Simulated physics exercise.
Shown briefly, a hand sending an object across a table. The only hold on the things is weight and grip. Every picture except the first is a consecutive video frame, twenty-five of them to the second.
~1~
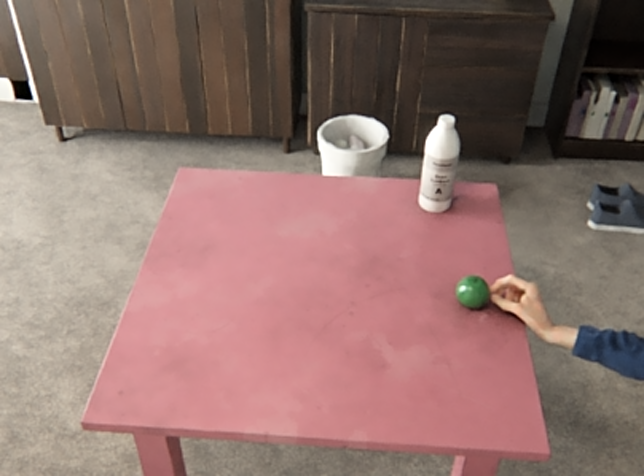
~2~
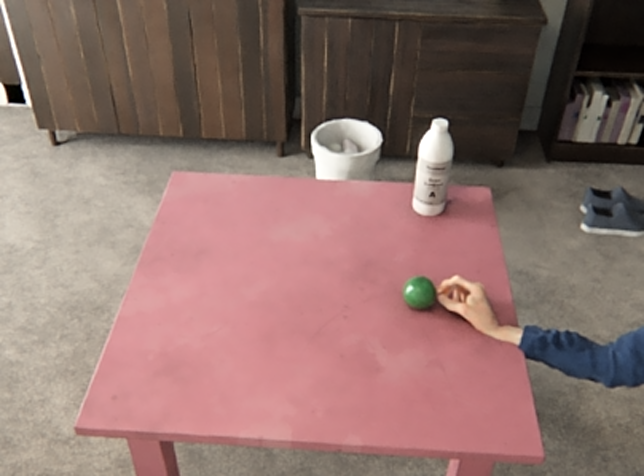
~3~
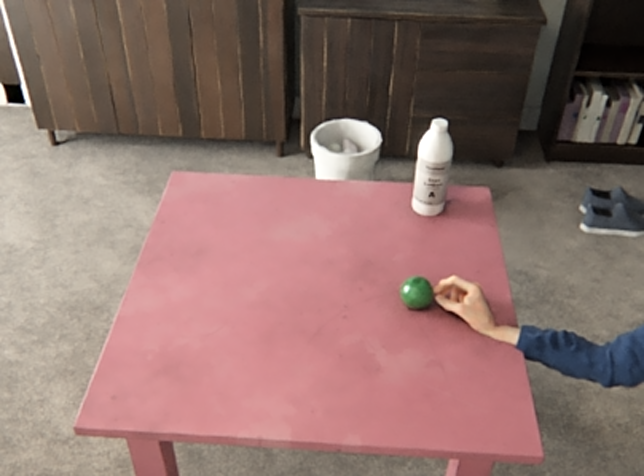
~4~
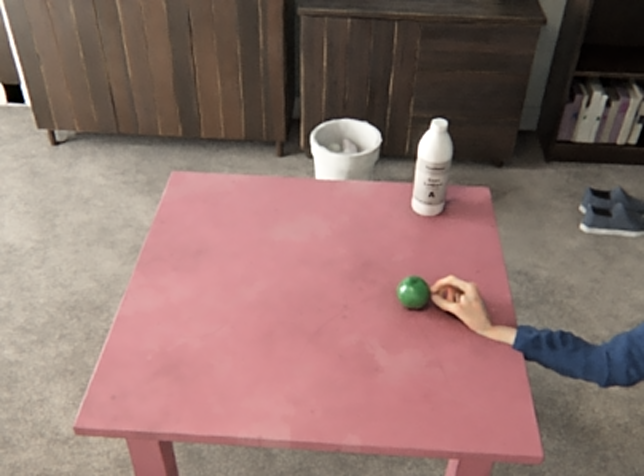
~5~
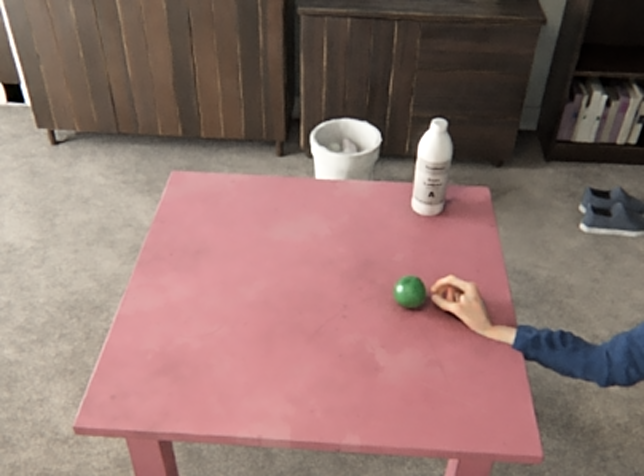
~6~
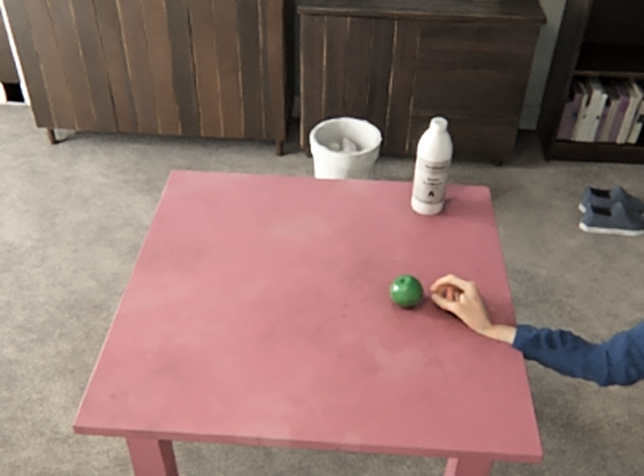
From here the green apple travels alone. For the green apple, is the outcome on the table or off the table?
My guess is it never leaves the table.
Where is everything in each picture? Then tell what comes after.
In the first frame, under the hand; green apple (473, 292).
In the second frame, under the hand; green apple (420, 293).
In the third frame, under the hand; green apple (417, 292).
In the fourth frame, green apple (414, 292).
In the fifth frame, green apple (410, 292).
In the sixth frame, green apple (407, 291).
Then, 0.10 s after the last picture, green apple rolled a little near (400, 291).
Then, 0.30 s after the last picture, green apple rolled about its own width near (387, 290).
Then, 0.50 s after the last picture, green apple rolled about its own width near (378, 289).
Then, 0.80 s after the last picture, green apple rolled about its own width near (372, 289).
At rest, moved from the start, green apple. Seen from the same camera at the end, green apple near (371, 289).
